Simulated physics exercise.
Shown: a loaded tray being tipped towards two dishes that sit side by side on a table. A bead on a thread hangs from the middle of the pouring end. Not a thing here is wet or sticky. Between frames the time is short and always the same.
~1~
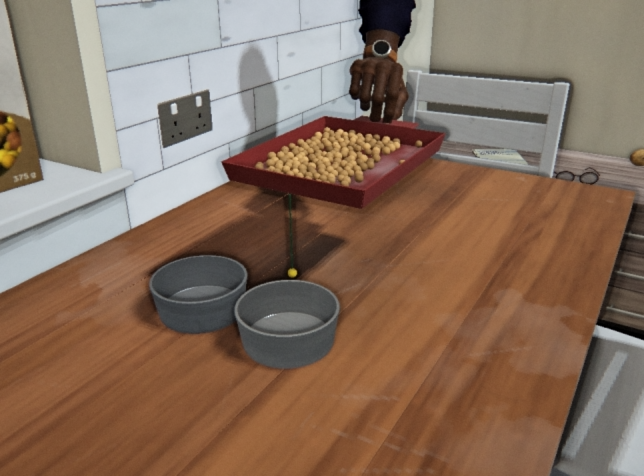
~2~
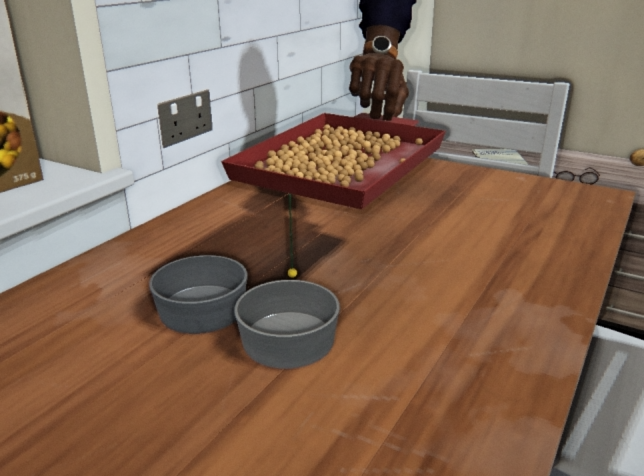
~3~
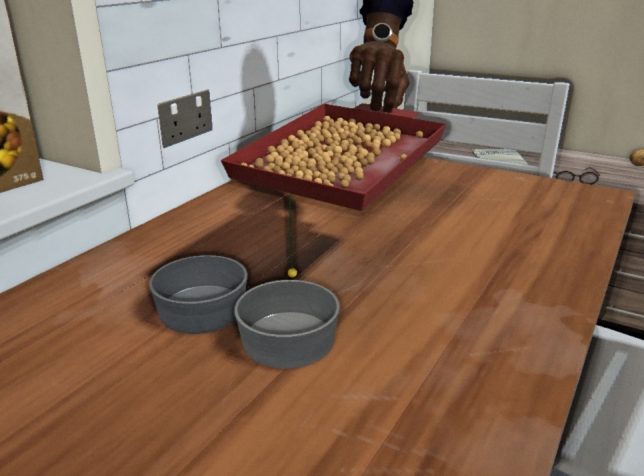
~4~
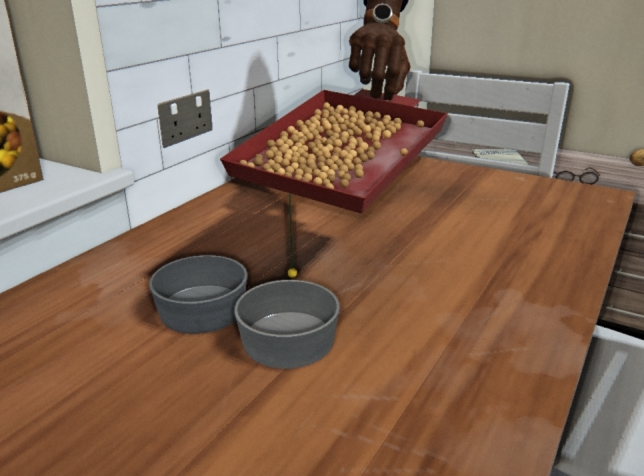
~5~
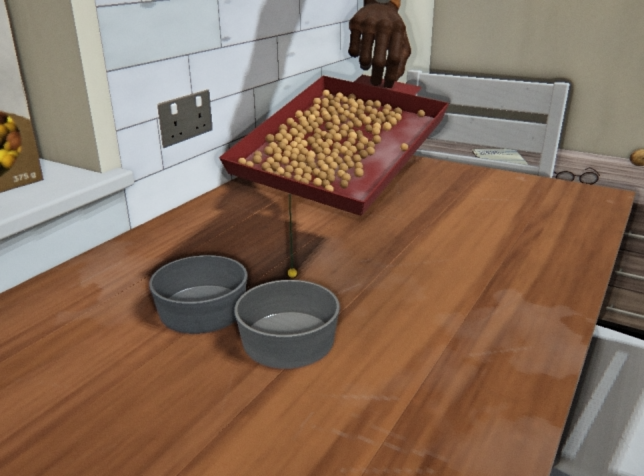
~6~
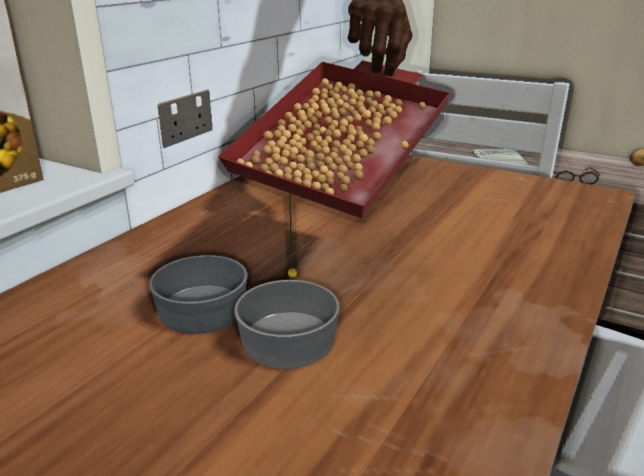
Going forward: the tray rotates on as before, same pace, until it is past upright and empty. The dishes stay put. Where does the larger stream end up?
I expect the right-side dish to gain more.
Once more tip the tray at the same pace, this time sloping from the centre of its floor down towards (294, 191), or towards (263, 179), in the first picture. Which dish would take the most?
For the first heading it's the dish at right, and for the second it's the dish at left.
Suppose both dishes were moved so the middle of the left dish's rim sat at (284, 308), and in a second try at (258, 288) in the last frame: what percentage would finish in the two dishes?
About 70 in a hundred, then about 90 in a hundred.
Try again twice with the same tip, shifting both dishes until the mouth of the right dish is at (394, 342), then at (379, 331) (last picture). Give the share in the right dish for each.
Close to 30 in a hundred, then close to 60 in a hundred.
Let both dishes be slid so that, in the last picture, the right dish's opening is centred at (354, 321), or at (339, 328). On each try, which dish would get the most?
Try 1: The dish at right. Try 2: The dish at right.
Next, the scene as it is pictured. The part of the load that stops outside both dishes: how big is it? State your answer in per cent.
60 %.
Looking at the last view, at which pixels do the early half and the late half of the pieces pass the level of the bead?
I'd place the first part at (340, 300) and the rest at (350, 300).
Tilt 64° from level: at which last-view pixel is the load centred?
Around (331, 188).
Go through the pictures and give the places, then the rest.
Corners of the pouring end near (228, 161) and (362, 188), level; middle of the load near (329, 156), round wooden beads; left dish near (168, 313); right dish near (258, 346); bead on its thread near (292, 273), in the first picture.
Corners of the pouring end near (228, 161) and (362, 188), level; middle of the load near (329, 155), in the second picture.
Corners of the pouring end near (227, 159) and (362, 191), tipped barely, lowest at the right corner; middle of the load near (329, 150), in the third picture.
Corners of the pouring end near (227, 158) and (362, 194), tipped a little, lowest at the right corner; middle of the load near (329, 143), in the fourth picture.
Corners of the pouring end near (226, 156) and (361, 198), tipped a little, lowest at the right corner; middle of the load near (328, 137), in the fifth picture.
Corners of the pouring end near (225, 155) and (361, 201), tipped clearly, lowest at the right corner; middle of the load near (327, 134), all but a few on the move; left dish near (168, 313); right dish near (258, 346), in the sixth picture.
Shortly afterwards, tray tipped steeply; the bulk on the tray; only a few in the right dish; only a few outside both; a little in the air.
Next, tray tipped past a quarter turn; a little on the tray; near a third in the right dish; near half outside both; a little in the air.
Some moments later, tray tipped past a quarter turn; near a third in the right dish; near two thirds outside both.
In the end, tray tipped past a quarter turn; near a third in the right dish; none at all in the left dish; near two thirds outside both.
